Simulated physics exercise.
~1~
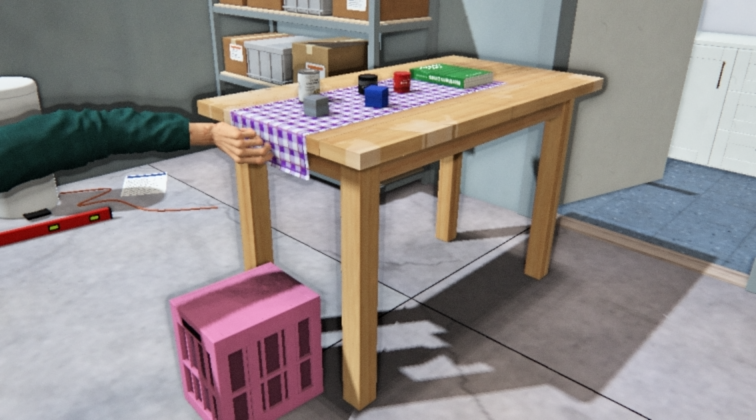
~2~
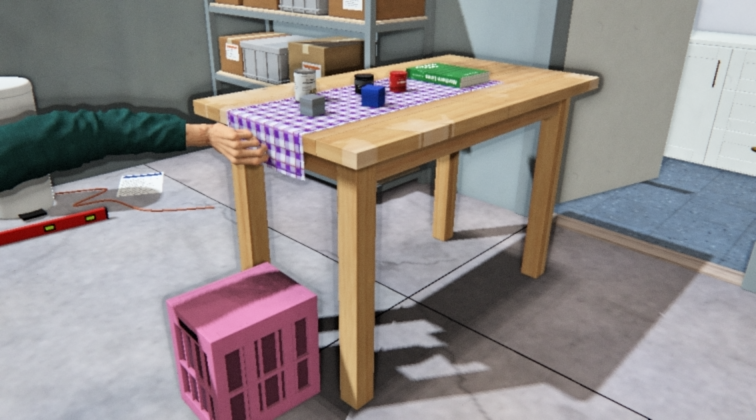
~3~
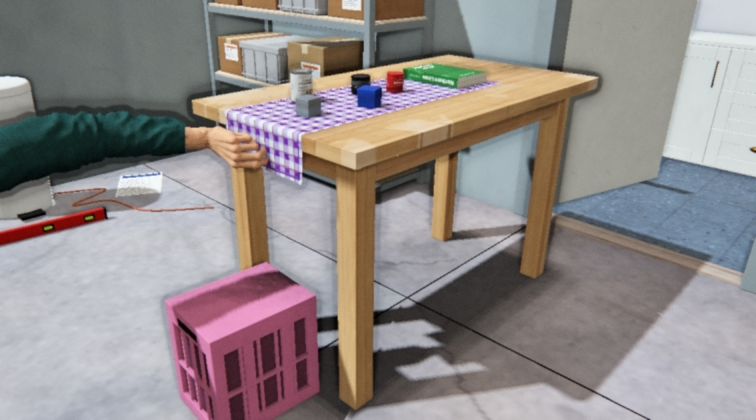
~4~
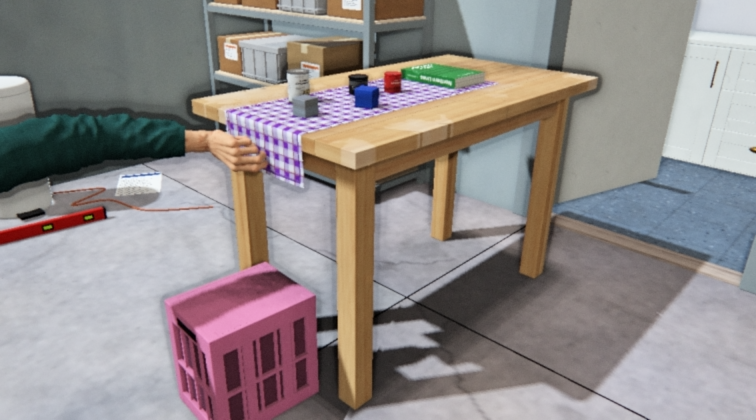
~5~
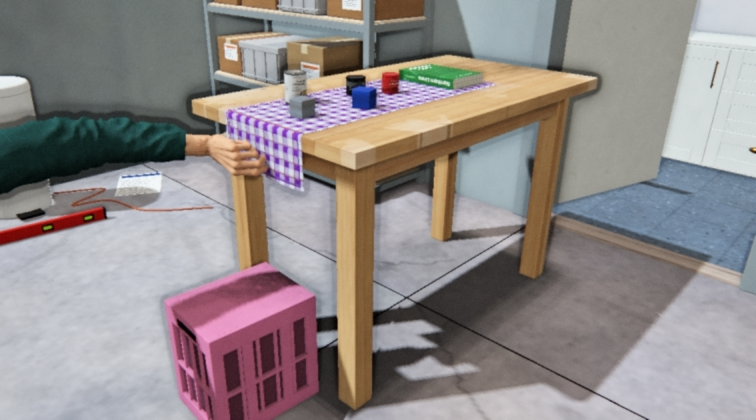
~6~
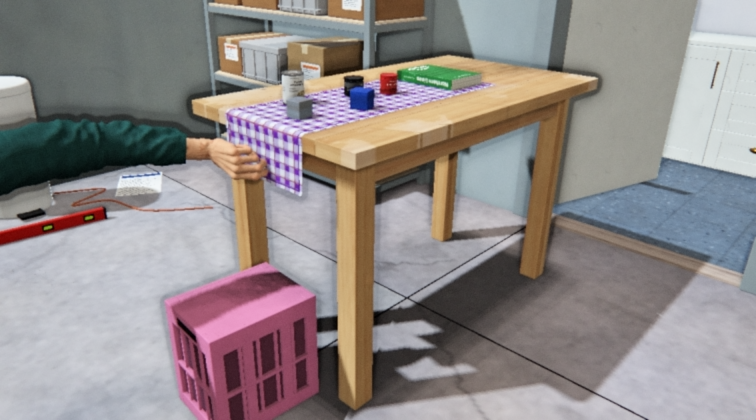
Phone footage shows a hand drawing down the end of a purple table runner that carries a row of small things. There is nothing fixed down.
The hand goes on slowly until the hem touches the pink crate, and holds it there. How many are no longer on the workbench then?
The final total over the edge will be three.
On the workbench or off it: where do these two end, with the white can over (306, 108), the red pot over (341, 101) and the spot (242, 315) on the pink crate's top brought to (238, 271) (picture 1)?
The white can tumbles off, the red pot stays on.
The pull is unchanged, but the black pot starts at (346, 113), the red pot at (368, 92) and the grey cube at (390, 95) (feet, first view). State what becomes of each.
Looking at each one, the black pot drops away, the red pot remains in position and the grey cube remains in position.
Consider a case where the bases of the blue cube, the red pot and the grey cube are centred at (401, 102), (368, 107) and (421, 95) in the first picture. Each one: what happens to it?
The blue cube stays put; the red pot ends up off; the grey cube stays put.
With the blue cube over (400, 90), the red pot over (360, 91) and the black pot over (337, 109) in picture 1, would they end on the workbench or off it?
The blue cube does not fall; the red pot does not fall; the black pot tumbles off.
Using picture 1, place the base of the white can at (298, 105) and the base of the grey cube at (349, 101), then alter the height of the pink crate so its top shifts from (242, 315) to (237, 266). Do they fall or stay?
So the white can leaves, and the grey cube stays there.
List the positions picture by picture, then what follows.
In the first picture, hem (309, 180); grey cube (316, 97); white can (309, 71); blue cube (377, 88); black pot (368, 75); red pot (402, 73); top of the crate (242, 315).
In the second picture, hem (305, 180); grey cube (312, 96).
In the third picture, hem (302, 185); white can (301, 71).
In the fourth picture, hem (304, 188); blue cube (367, 88); top of the crate (237, 315).
In the fifth picture, hem (304, 191); black pot (356, 76).
In the sixth picture, hem (302, 196); grey cube (299, 99); white can (293, 72); blue cube (362, 89); black pot (354, 77); red pot (389, 74).
A little later, hem near (267, 248); grey cube and white can gone.
Next, hem on the crate; grey cube, white can and blue cube gone.
When it is over, hem on the crate; grey cube, white can and blue cube gone. It carries off three.
